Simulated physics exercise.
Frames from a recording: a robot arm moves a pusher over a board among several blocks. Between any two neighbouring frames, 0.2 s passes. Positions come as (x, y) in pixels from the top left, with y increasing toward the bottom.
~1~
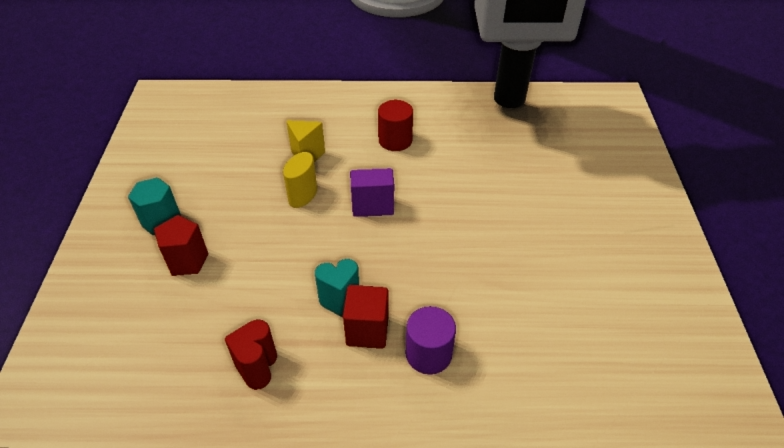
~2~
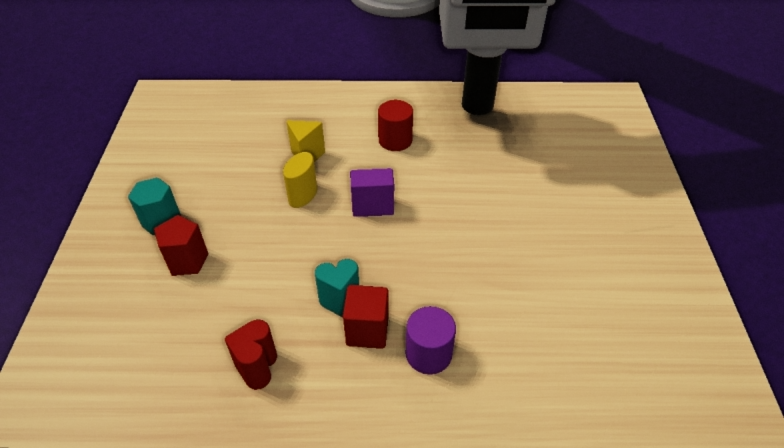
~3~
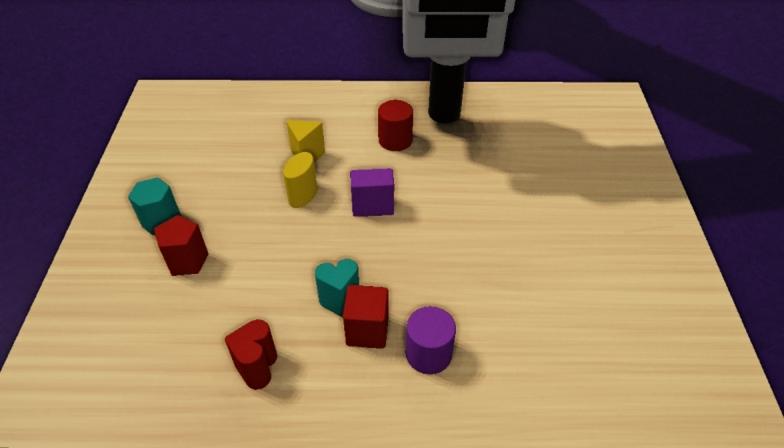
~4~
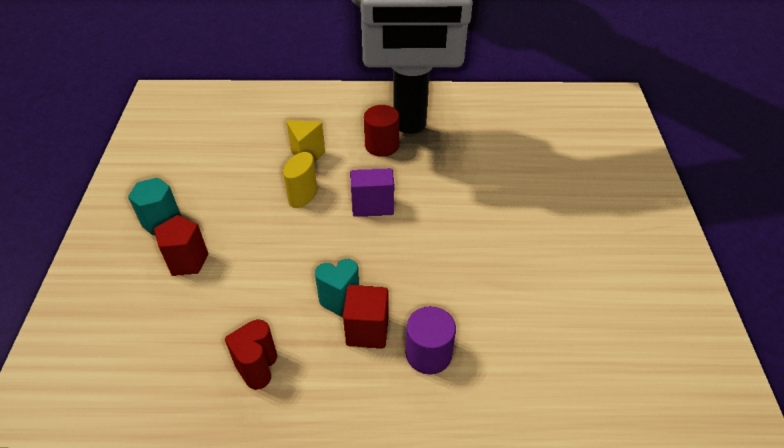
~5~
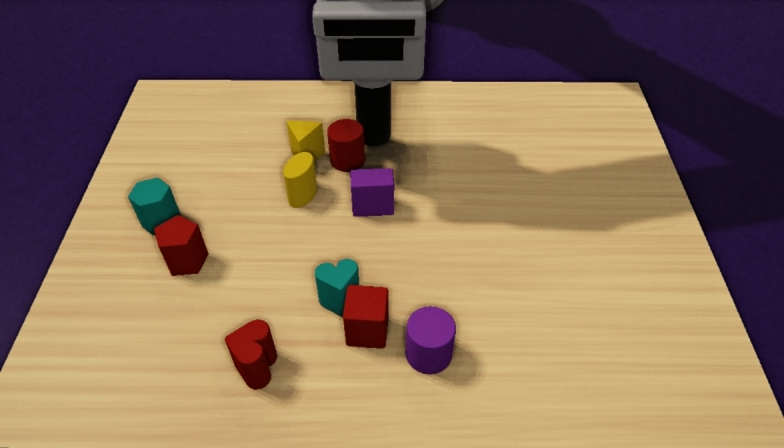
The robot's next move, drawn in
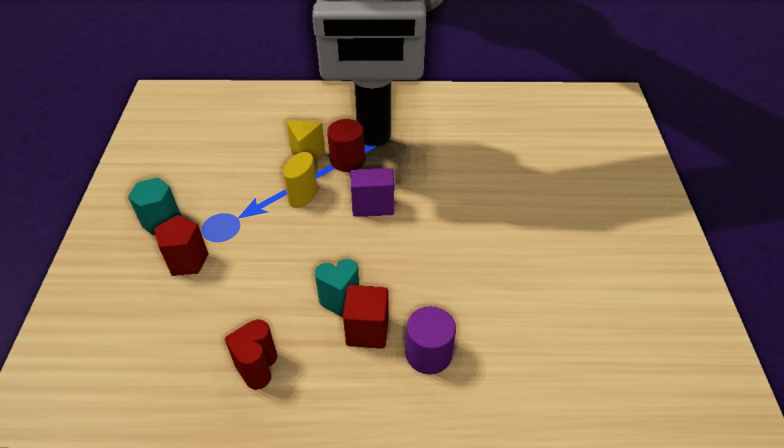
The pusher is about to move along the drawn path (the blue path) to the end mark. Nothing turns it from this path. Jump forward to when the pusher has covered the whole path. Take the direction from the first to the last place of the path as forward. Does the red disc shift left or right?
Over to the right.
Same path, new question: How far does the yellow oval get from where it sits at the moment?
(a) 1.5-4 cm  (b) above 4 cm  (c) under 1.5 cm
The correct letter is b.
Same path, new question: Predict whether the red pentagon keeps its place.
Once the pusher is done, the red pentagon remains in the old spot.
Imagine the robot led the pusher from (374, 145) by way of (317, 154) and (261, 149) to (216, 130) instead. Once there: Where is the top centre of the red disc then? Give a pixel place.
That would be at about pixel (301, 149).
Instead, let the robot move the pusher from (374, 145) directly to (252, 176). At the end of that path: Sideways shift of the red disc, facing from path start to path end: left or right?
Answer: Left.
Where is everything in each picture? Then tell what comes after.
Pusher's lower end at (510, 99); turquoise six-sided block at (149, 191); red pentagon at (175, 231); yellow oval at (298, 164); yellow triangular piece at (303, 127); red disc at (396, 110), in the first picture.
Pusher at (478, 106); blocks still, in the second picture.
Pusher at (444, 114); blocks still, in the third picture.
Pusher at (410, 124); red disc at (382, 115), in the fourth picture.
Pusher at (374, 136); turquoise six-sided block at (149, 191); red pentagon at (175, 231); yellow oval at (298, 164); yellow triangular piece at (303, 127); red disc at (345, 129), in the fifth picture.
Drawn move, in a line from (374, 145) to (221, 227).
The first path, step by step. One third of the way, pusher at (325, 161); yellow oval at (277, 179), turned 50° anticlockwise; red disc at (290, 154).
Two thirds of the way, pusher at (273, 189); yellow oval at (262, 191); red disc at (230, 177).
At the end, pusher at (218, 218); turquoise six-sided block at (134, 190), turned 20° anticlockwise; red pentagon still; yellow oval at (253, 203), turned 160° anticlockwise; yellow triangular piece still; red disc at (173, 191).
